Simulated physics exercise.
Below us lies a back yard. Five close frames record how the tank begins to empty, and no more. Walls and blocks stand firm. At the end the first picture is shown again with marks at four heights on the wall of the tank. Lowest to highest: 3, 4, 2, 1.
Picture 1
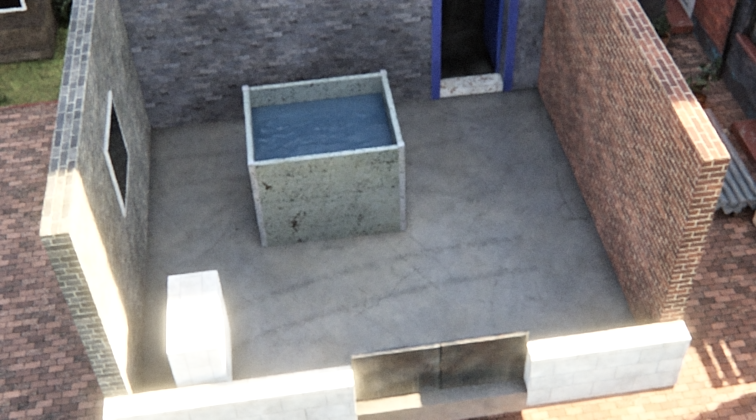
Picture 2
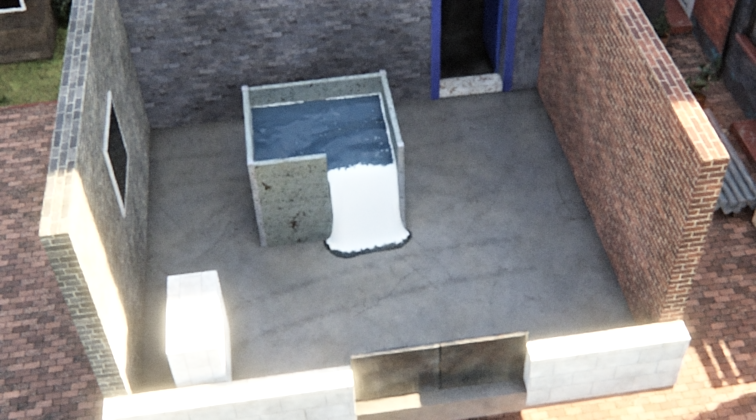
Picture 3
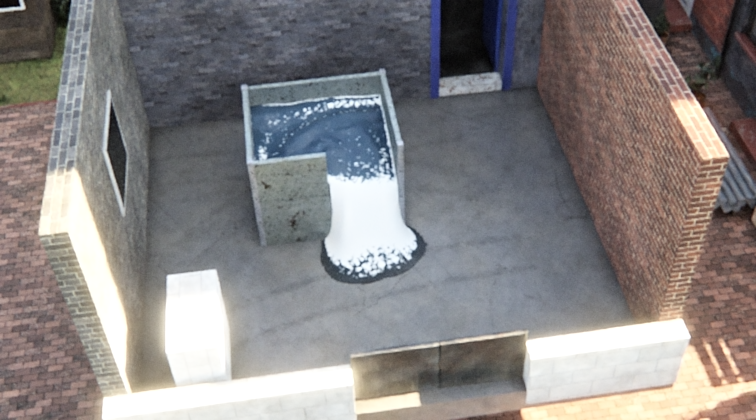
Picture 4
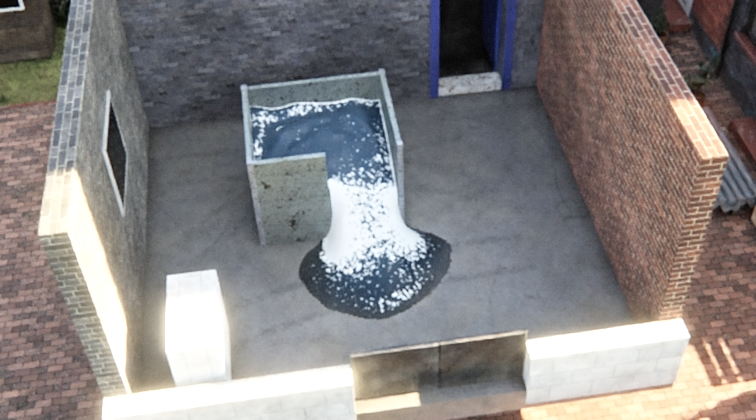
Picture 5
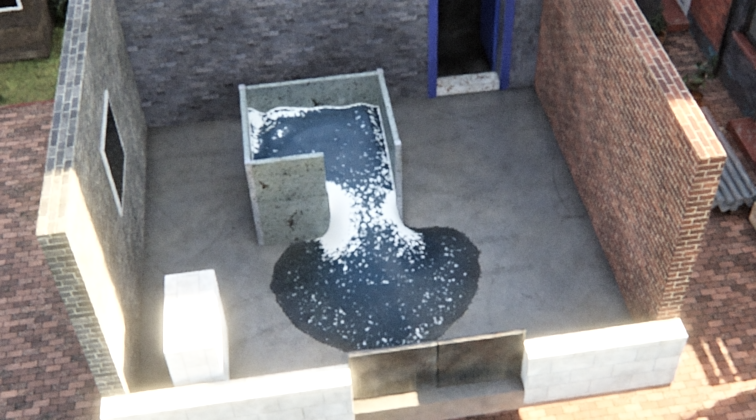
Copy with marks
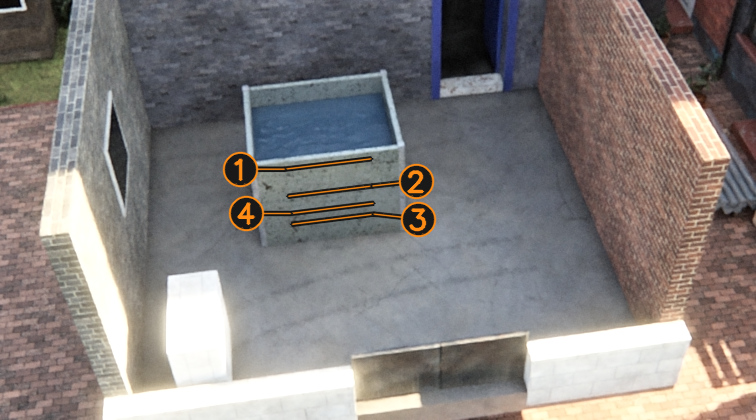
The clip shows a walled yard with a square tank of still water; part of its front side opens, and white, foaming water pours out, spreading in a widening dark pool across the grey ground toward the low front wall.
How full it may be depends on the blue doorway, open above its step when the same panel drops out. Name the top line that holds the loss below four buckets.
The answer is level 2.
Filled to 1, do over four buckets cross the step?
Yes.
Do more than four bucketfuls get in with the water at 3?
No, not at all.
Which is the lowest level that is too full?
1.
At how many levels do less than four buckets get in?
Three.
In orange, 1 at (328, 164); 2 at (330, 191); 3 at (333, 219); 4 at (332, 208); from the bottom up 3, 4, 2, 1.
With 1, about 10 bucketfuls get in.
With 2, a splash gets over, under a bucket.
With 3, nothing gets over.
With 4, nothing gets over.
